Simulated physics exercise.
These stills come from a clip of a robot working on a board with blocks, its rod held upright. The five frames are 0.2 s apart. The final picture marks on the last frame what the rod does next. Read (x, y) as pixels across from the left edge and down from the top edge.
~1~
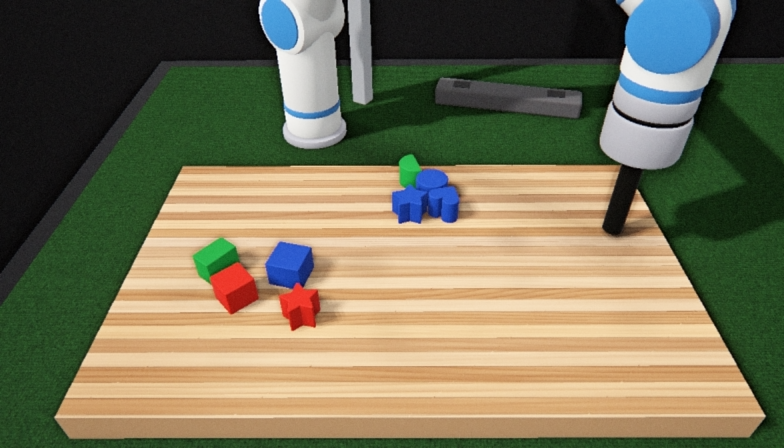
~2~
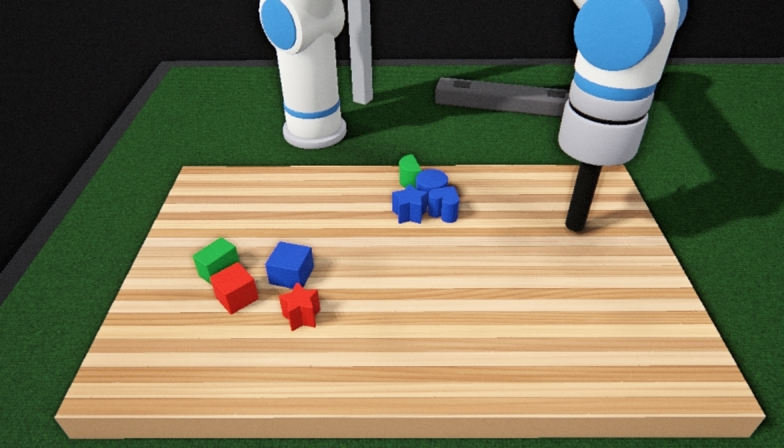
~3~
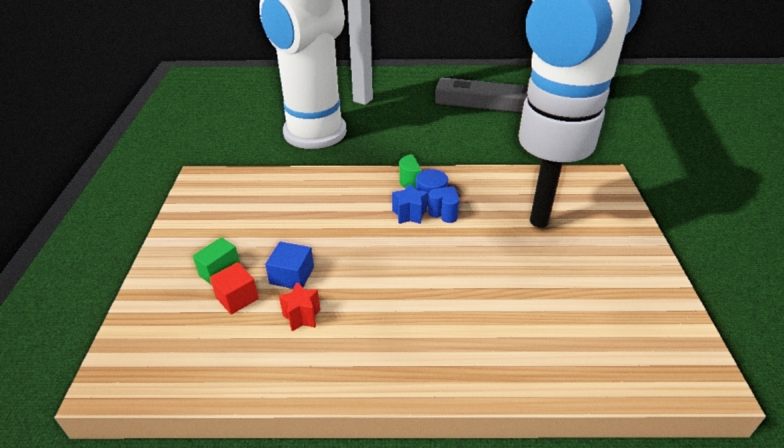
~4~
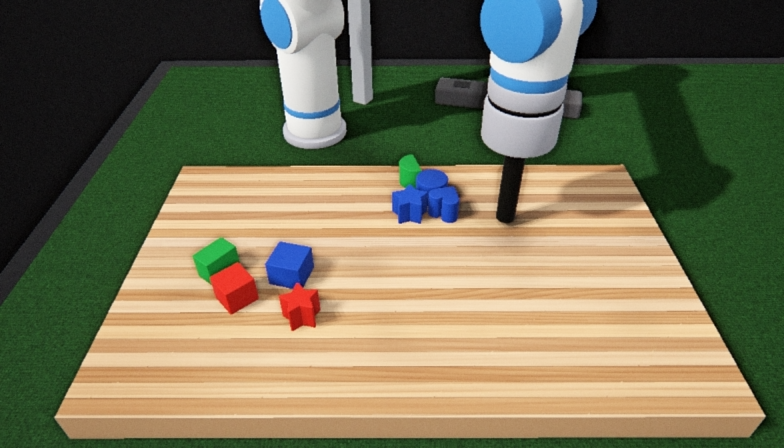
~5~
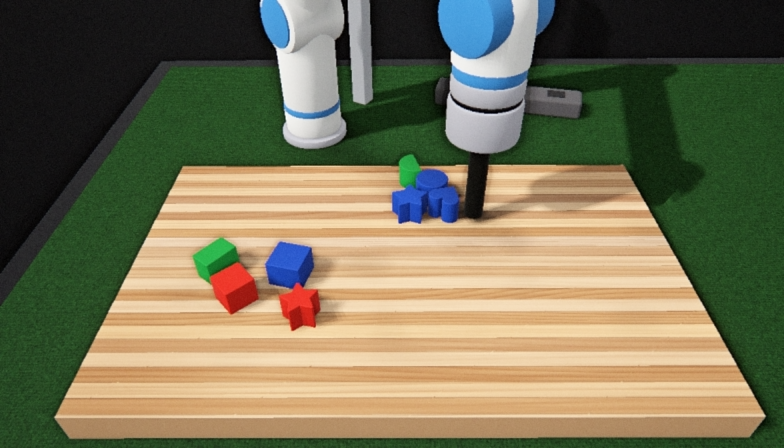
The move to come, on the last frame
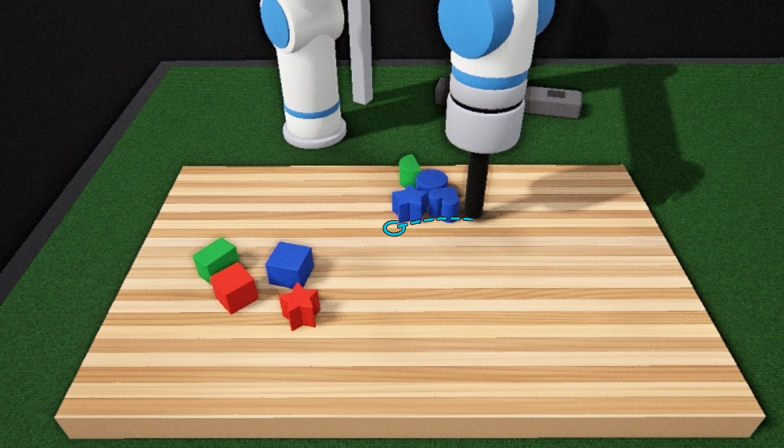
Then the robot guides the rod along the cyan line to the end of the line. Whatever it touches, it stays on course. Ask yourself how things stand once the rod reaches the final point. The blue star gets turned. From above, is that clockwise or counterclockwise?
Looking from above, the answer is counterclockwise.
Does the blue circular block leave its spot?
No, I don't think so.
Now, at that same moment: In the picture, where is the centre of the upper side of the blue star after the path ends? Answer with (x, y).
Its top middle is near (375, 189).
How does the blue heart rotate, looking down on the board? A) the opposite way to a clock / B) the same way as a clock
I'll go with B - the same way as a clock.
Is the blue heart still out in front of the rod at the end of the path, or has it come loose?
It slips out to the side or back.
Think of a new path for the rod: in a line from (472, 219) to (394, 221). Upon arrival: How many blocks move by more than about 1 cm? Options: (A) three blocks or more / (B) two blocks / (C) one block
Letter B.
Drawn move, from (472, 219) via (432, 219), ending at (394, 228).
What follows on the original path. One third of the way, rod (444, 213); blue star (399, 193), turned 35° anticlockwise; blue heart (425, 193), turned 35° clockwise.
Two thirds of the way, rod (418, 216); blue star (376, 189), turned 40° anticlockwise; blue heart (405, 192), turned 65° clockwise.
At the end, rod (394, 222); blue star (375, 189), turned 45° anticlockwise; blue circular block still; blue heart (402, 191), turned 75° clockwise.
